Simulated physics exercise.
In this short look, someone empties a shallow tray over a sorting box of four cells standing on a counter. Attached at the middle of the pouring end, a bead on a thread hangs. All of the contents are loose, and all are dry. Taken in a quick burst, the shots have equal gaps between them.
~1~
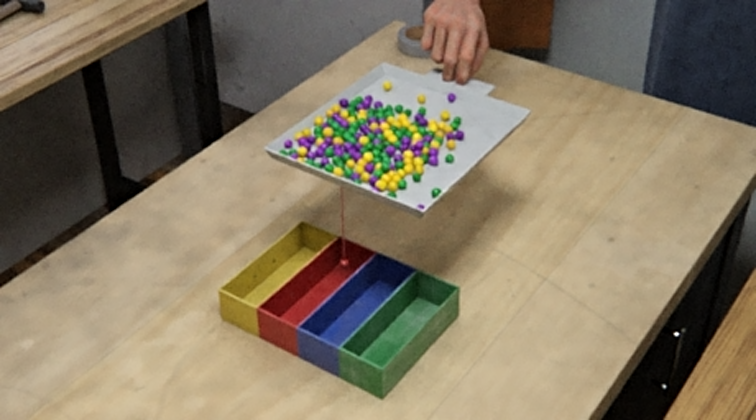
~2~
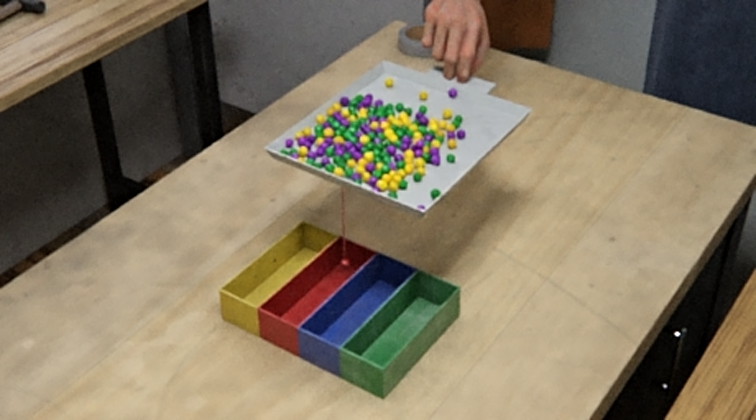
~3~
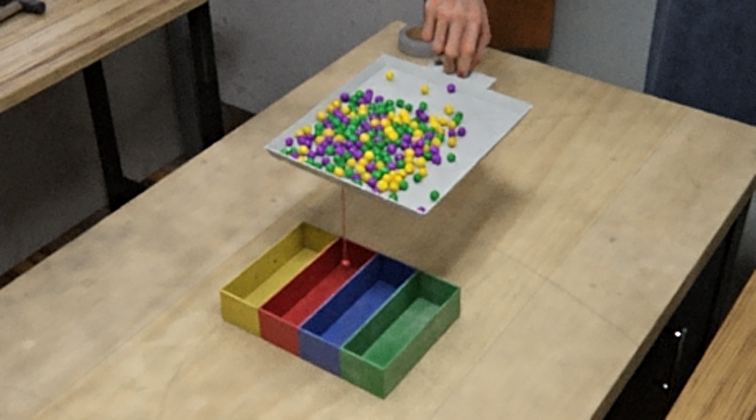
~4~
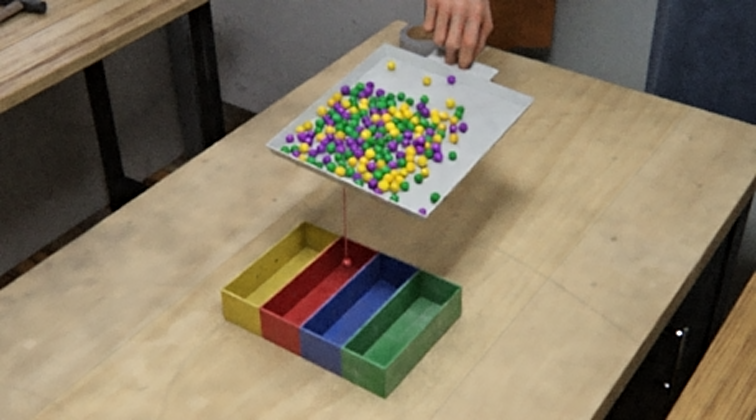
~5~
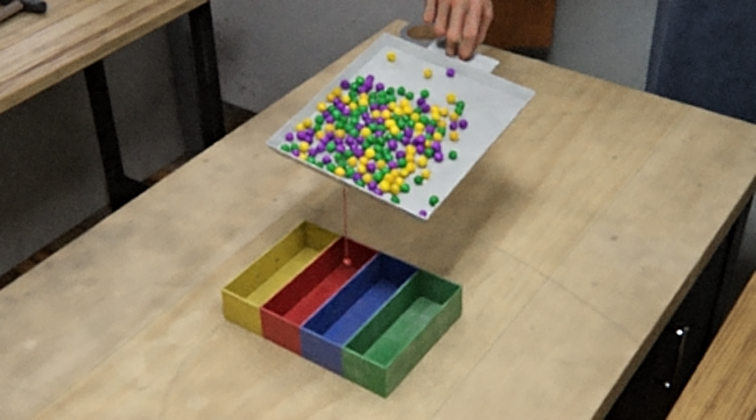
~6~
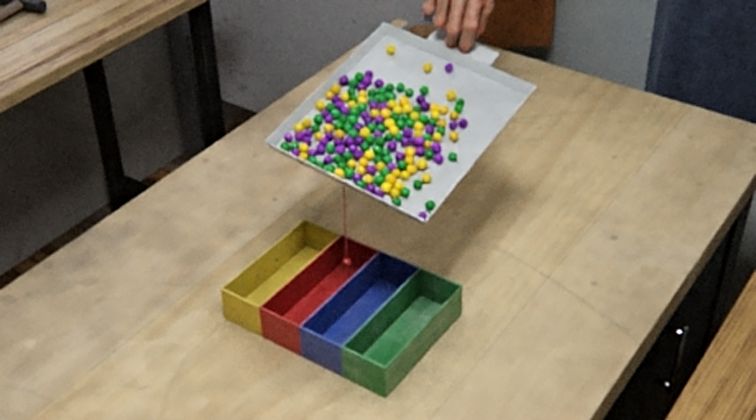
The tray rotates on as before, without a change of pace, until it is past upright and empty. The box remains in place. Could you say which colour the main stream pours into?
It pours into the green cell.
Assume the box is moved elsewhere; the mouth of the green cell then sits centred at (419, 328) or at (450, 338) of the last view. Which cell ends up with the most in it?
The first time green comes out on top, the second time the blue one.
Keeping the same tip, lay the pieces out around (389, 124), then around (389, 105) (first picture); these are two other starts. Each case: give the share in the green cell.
Respectively 50 and 60 in a hundred.
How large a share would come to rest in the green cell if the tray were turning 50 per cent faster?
Something like 50 percent, give or take.
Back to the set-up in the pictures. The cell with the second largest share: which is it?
Second comes blue.
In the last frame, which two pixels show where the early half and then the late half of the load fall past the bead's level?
Roughly at (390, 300) first, and then at (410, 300).
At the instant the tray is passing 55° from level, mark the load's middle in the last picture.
Roughly at (389, 214).
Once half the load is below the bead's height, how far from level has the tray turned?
It sits at roughly 65°.
Just after the last frame, tray tipped steeply; roughly half on the tray; about a tenth in the green cell; about a tenth in the blue cell; just a few in the red cell; roughly a quarter falling or outside the box.
A moment on, tray tipped right over; roughly half in the green cell; roughly a quarter in the blue cell; just a few in the red cell; roughly a quarter falling or outside the box.
Further on, tray tipped past a quarter turn; roughly half in the green cell; roughly a quarter in the blue cell; just a few in the red cell; roughly a quarter falling or outside the box.
When it is over, tray tipped past a quarter turn; roughly half in the green cell; roughly a quarter in the blue cell; just a few in the red cell; not one in the yellow cell; roughly a quarter outside the box.
